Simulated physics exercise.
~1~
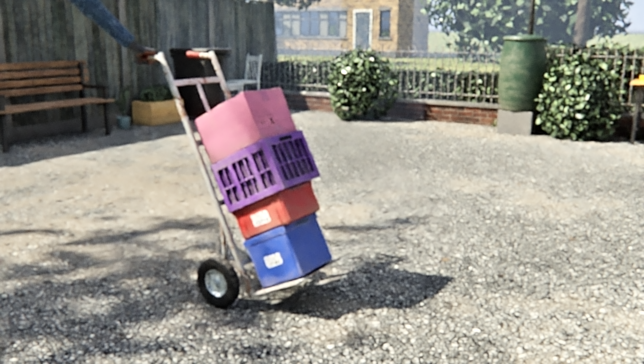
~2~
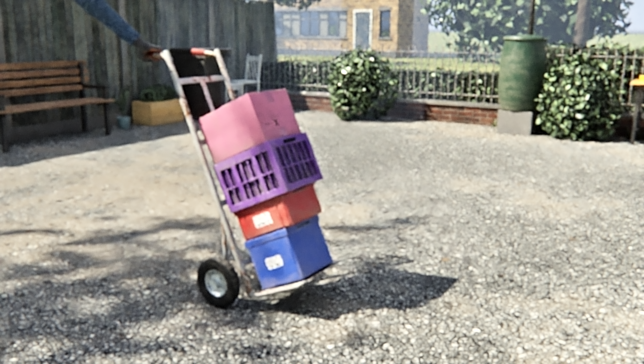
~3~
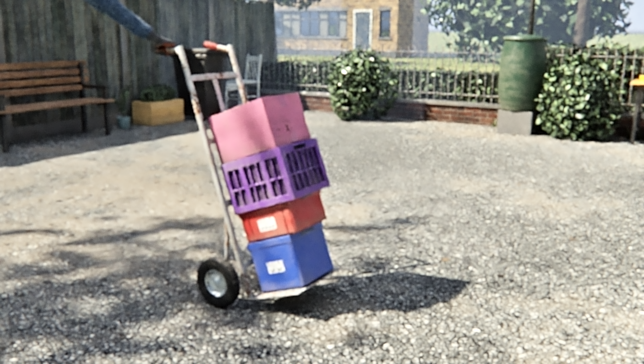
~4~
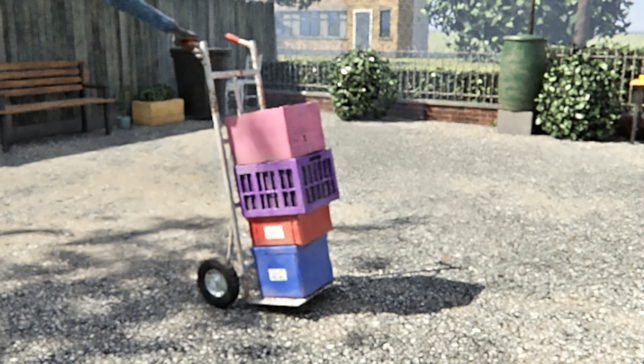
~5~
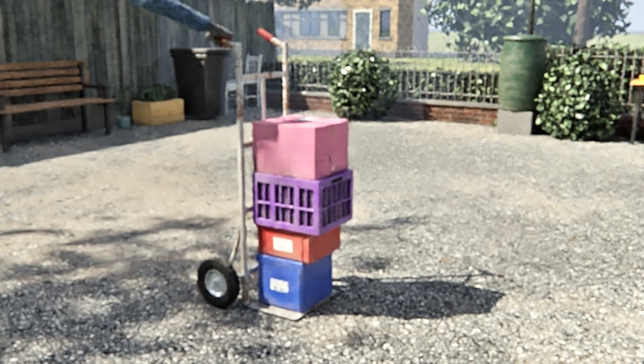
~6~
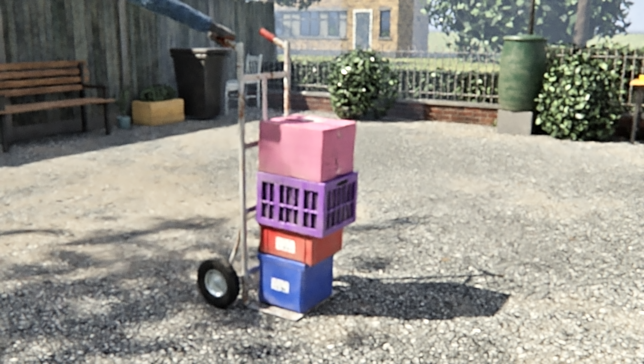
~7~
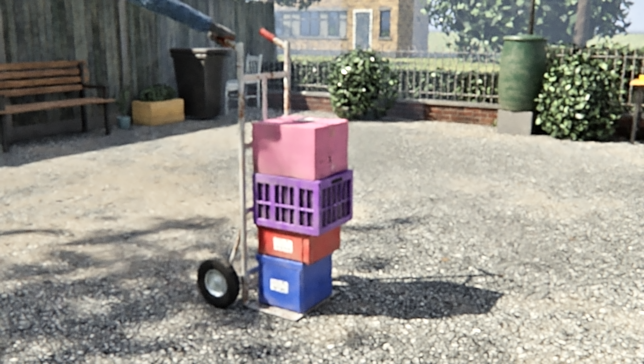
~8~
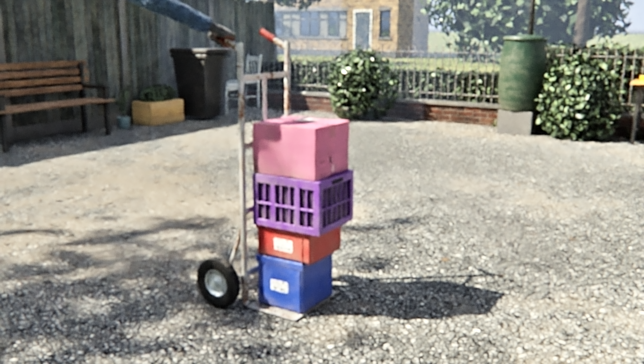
A loaded sack truck tips forward to stand upright, its four stacked containers staying on.
